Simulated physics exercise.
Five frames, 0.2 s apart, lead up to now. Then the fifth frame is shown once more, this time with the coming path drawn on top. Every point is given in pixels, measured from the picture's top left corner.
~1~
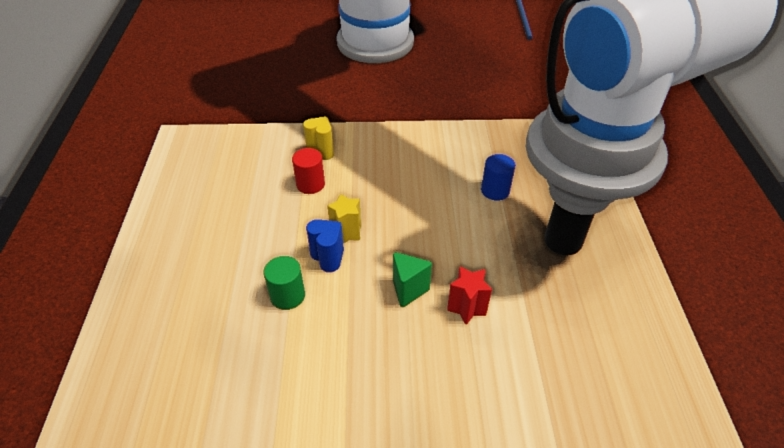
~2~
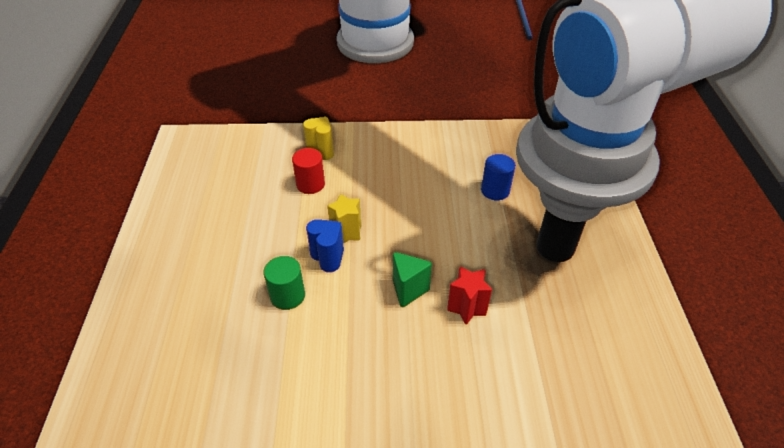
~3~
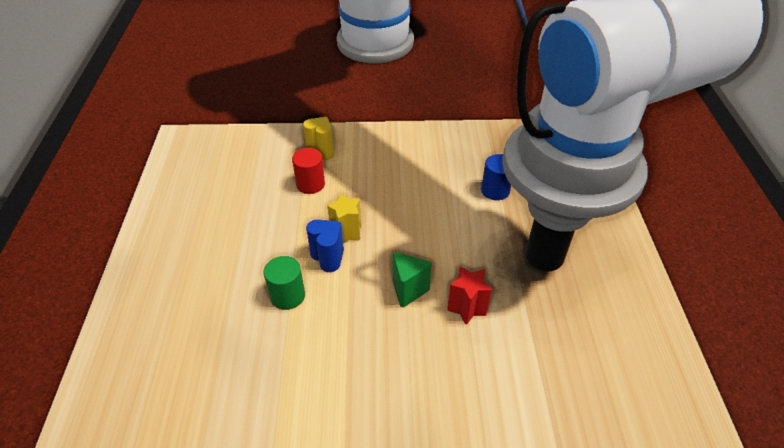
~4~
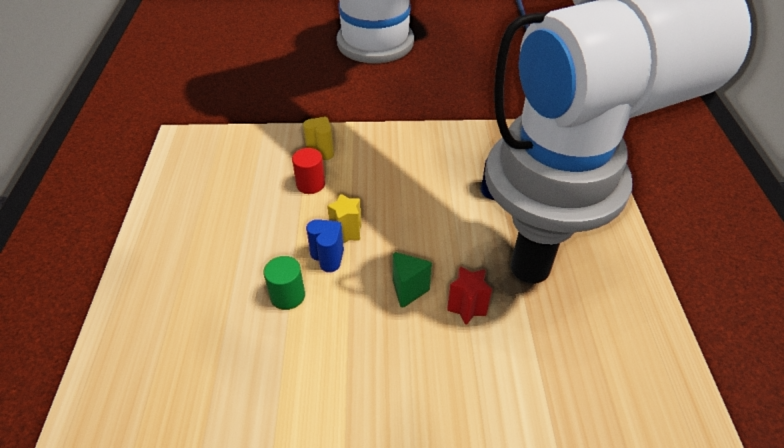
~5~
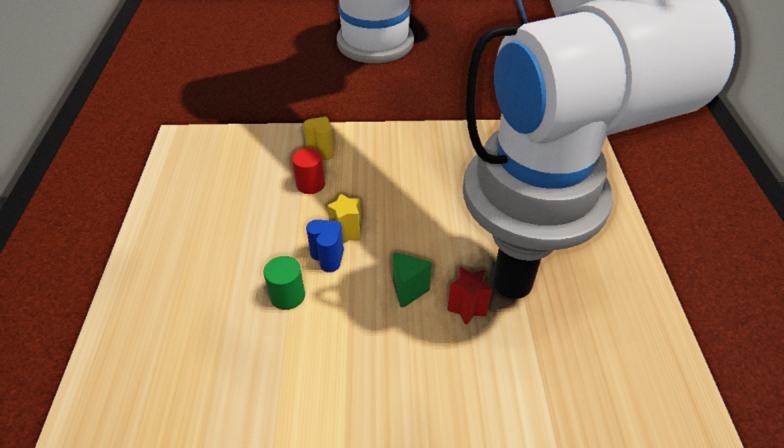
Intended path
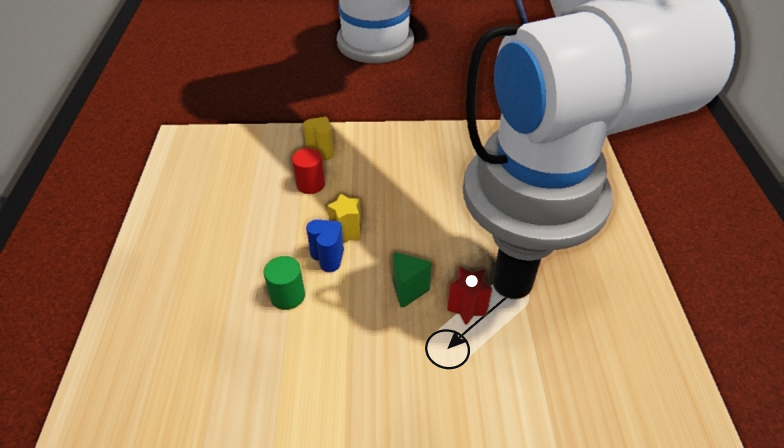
A robot arm with a black post at its tip moves a short way left and toward the viewer over a wooden table, drawing close to the red star-shaped block, while the green three-sided block and other coloured blocks stay still.
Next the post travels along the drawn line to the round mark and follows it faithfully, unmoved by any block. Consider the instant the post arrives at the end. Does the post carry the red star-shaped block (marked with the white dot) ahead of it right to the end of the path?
No, that is not what happens.
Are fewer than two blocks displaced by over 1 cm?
I expect so.
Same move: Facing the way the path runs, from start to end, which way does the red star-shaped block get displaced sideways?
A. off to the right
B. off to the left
The answer is A.
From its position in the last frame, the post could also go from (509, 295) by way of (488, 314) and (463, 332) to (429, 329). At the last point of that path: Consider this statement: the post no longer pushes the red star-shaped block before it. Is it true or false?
The statement is incorrect.
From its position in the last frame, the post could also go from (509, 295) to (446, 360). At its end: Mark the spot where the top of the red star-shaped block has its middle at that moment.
It should be at (441, 294) by then.
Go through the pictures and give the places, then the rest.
The first picture shows post tip at (563, 243); block tops, green three-sided block at (409, 265); red star-shaped block at (472, 281).
The second picture shows post at (555, 249); blocks unchanged.
The third picture shows post at (544, 258); blocks unchanged.
The fourth picture shows post at (530, 270); blocks unchanged.
The fifth picture shows post at (512, 284); green three-sided block at (409, 265); red star-shaped block at (472, 281).
Path on the board, from (509, 295) to (448, 349); the dot is on the red star-shaped block.
What follows on the original path. Halfway along, post at (480, 311); red star-shaped block at (446, 291), turned 20° clockwise.
At the end, post at (449, 338); green three-sided block in place; red star-shaped block at (427, 298), turned 65° clockwise.
